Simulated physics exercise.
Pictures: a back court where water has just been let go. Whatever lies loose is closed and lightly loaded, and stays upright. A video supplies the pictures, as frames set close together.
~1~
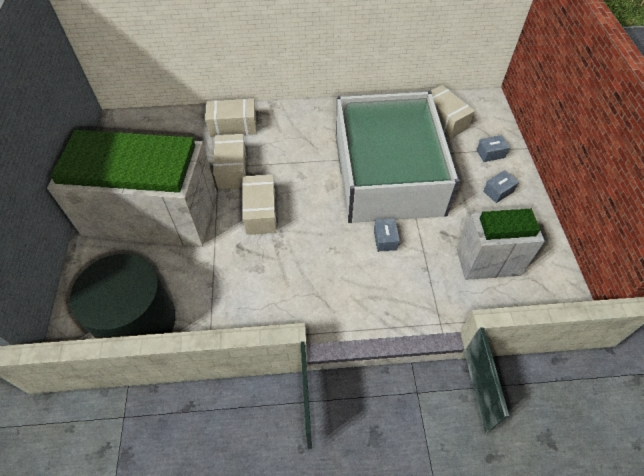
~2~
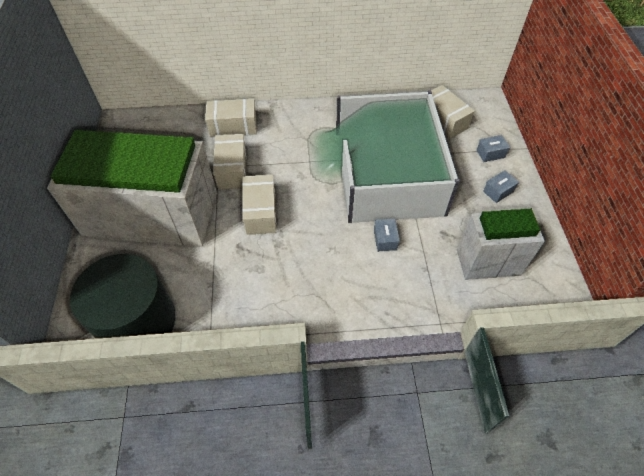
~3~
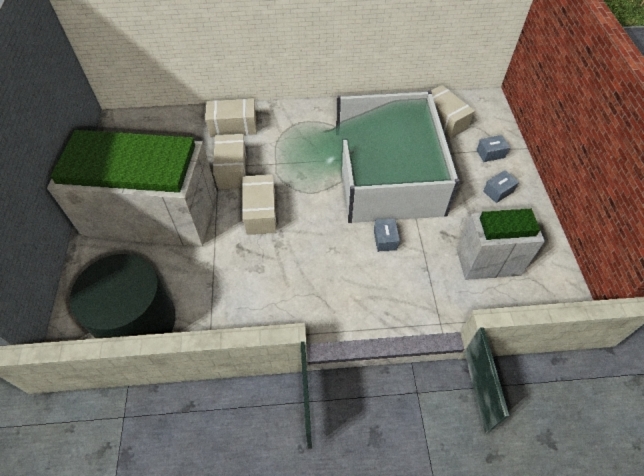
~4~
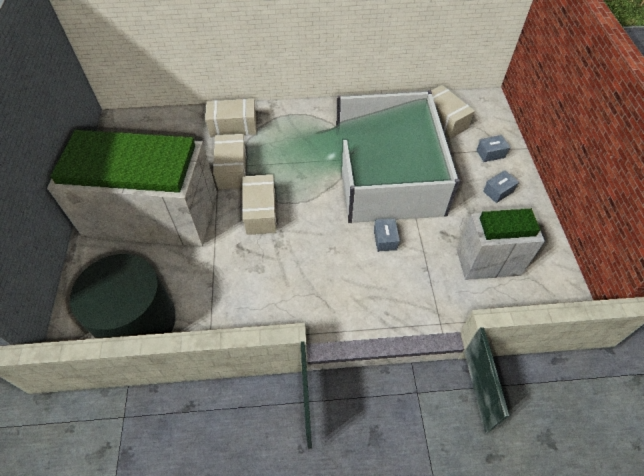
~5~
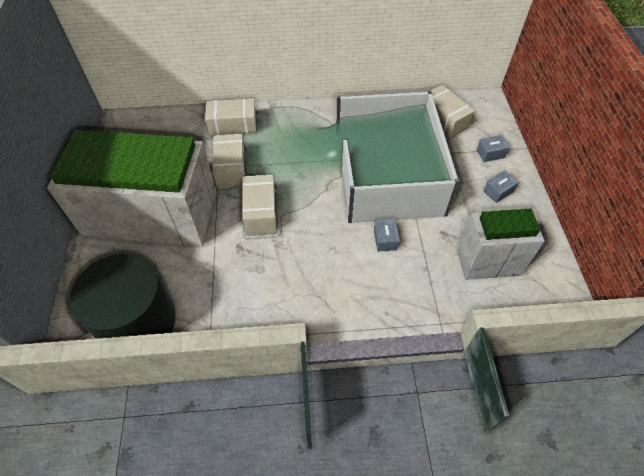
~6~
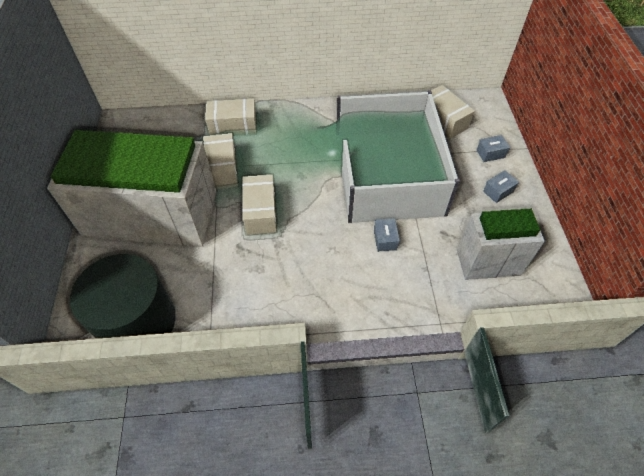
Green water pouring from a gap in a walled tank's left side, spreading across the paved court and nudging one pale box.
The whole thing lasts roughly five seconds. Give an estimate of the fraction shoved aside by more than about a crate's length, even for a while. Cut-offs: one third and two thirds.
Portion: One third through two thirds.
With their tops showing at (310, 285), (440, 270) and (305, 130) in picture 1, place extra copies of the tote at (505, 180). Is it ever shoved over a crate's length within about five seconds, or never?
Results - 1: Doesn't go far; 2: Doesn't go far; 3: Ends up far away.
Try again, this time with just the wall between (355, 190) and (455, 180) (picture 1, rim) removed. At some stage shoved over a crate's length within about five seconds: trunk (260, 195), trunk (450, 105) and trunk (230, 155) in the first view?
In that order: No, never so far, not that far.
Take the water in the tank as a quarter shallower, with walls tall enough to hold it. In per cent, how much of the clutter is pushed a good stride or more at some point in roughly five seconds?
Share displaced: Approx. 40 percent.
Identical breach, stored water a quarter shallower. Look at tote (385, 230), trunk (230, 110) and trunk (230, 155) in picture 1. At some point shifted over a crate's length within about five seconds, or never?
Going through them in turn, I'd say never got there, then got there, then got there.
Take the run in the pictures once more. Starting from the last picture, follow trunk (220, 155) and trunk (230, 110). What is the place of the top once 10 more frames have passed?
I'd guess close to (102, 127) and close to (113, 95).
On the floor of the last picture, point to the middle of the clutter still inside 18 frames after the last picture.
Average floor point: Approx. (309, 178).
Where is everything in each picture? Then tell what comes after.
The first picture shows a trunk at (229, 153), on the bottom; a trunk at (258, 196) rests on the ground; 0 of 8 have shifted.
The second picture shows a trunk at (229, 153) rests on the ground; a trunk at (258, 196), on the bottom; 0 of 8 have shifted.
The third picture shows a trunk at (229, 153), on the bottom; a trunk at (258, 196), on the bottom; 0 of 8 have shifted.
The fourth picture shows a trunk at (229, 153) rests on the ground; a trunk at (258, 196), on the bottom; 0 of 8 have shifted.
The fifth picture shows a trunk at (228, 153) rests on the ground; a trunk at (258, 196), on the bottom; 0 of 8 have shifted.
The sixth picture shows a trunk at (219, 153), on the bottom, close to its start; a trunk at (258, 196) rests on the ground; 1 of 8 have shifted.
A moment on, 1 of 8 are well off their spots; 0 afloat.
Next, 4 of 8 are well off their spots; 3 afloat.
Later, 4 of 8 are well off their spots; 3 afloat.
In the end, 3 of 8 are well off their spots, and 4 have been at some point; 3 afloat.
